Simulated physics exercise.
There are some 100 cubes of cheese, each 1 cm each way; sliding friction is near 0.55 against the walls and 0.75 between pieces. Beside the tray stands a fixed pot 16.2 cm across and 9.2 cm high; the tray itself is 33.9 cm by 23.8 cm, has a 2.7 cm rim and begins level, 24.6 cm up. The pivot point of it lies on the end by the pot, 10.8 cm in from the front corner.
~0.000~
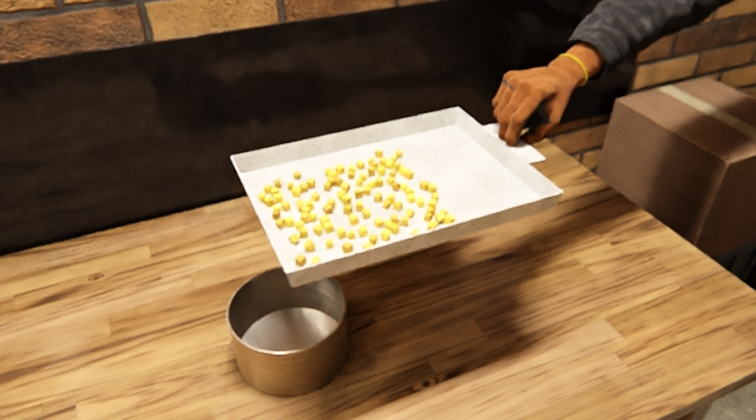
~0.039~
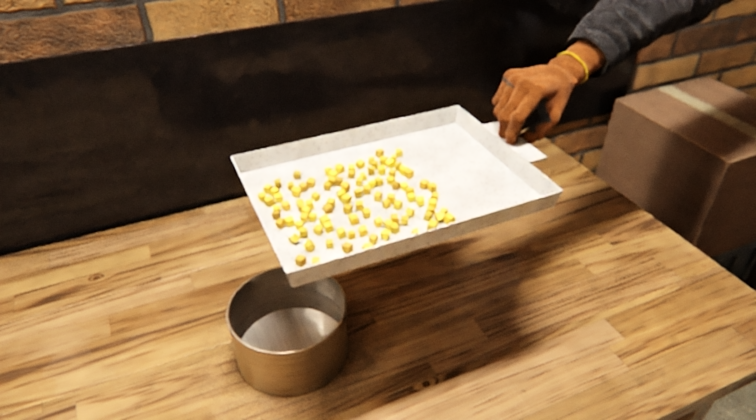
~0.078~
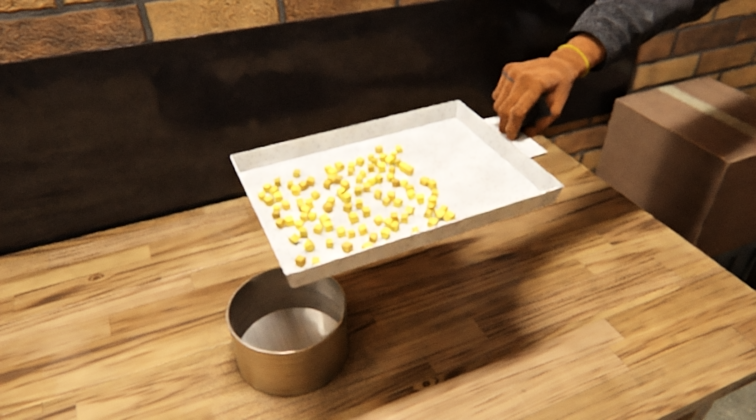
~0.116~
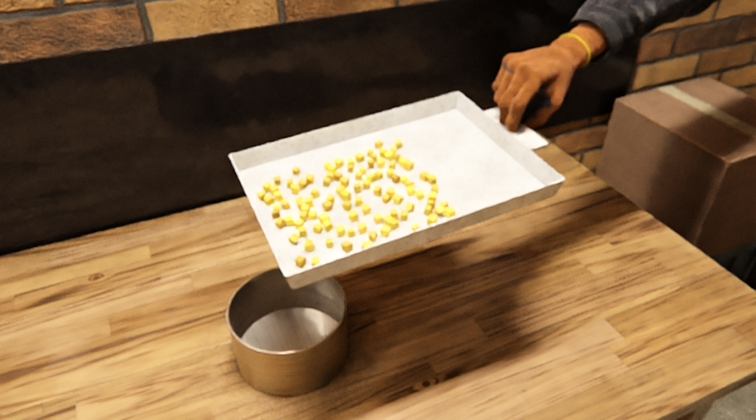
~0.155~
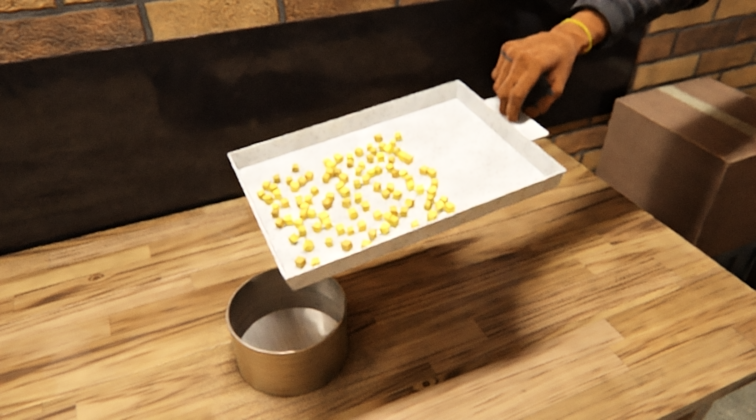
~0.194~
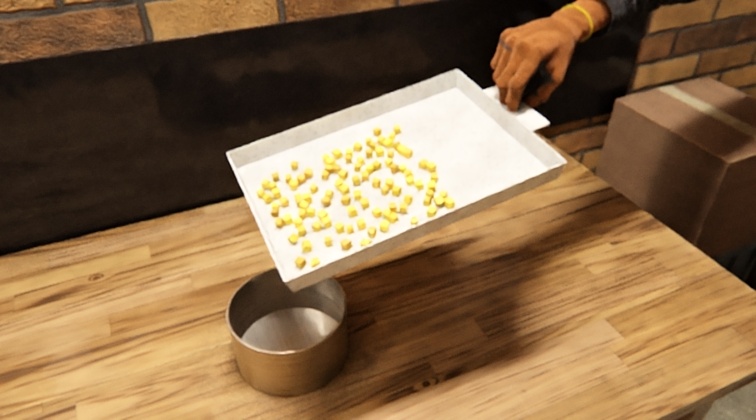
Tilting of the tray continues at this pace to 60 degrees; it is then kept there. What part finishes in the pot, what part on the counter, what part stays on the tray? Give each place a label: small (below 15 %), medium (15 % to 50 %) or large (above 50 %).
Shares by place: Pot small, counter medium, tray large.
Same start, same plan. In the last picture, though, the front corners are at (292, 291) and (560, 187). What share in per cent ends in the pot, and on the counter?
Per cent by place - pot 0, counter 25.
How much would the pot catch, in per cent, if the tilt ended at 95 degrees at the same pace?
Around 0 per cent, then.
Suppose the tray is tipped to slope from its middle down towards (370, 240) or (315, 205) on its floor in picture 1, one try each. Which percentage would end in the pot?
Some 0 and 0 per cent.
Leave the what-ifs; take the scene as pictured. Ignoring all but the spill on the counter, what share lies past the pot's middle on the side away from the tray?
About 100 %.
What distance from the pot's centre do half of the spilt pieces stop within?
Distance: Around 28 cm.
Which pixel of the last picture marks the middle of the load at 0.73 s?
Approximately (293, 218) in the final picture.
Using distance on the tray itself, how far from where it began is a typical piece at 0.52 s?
Displacement on the tray: Roughly 0 cm.
After 0.52 s, tilt 35 degrees; the tray holds 100 %, the pot 0 %.
Then, at 0.73 s, tilt 51 degrees; the tray holds 100 %, the pot 0 %.
After 1.06 s, tilt 60 degrees; the tray holds 80 %, the pot 0 %.
By 2.4 s all is still; pot 0 %, counter 20 %, tray 80 %.
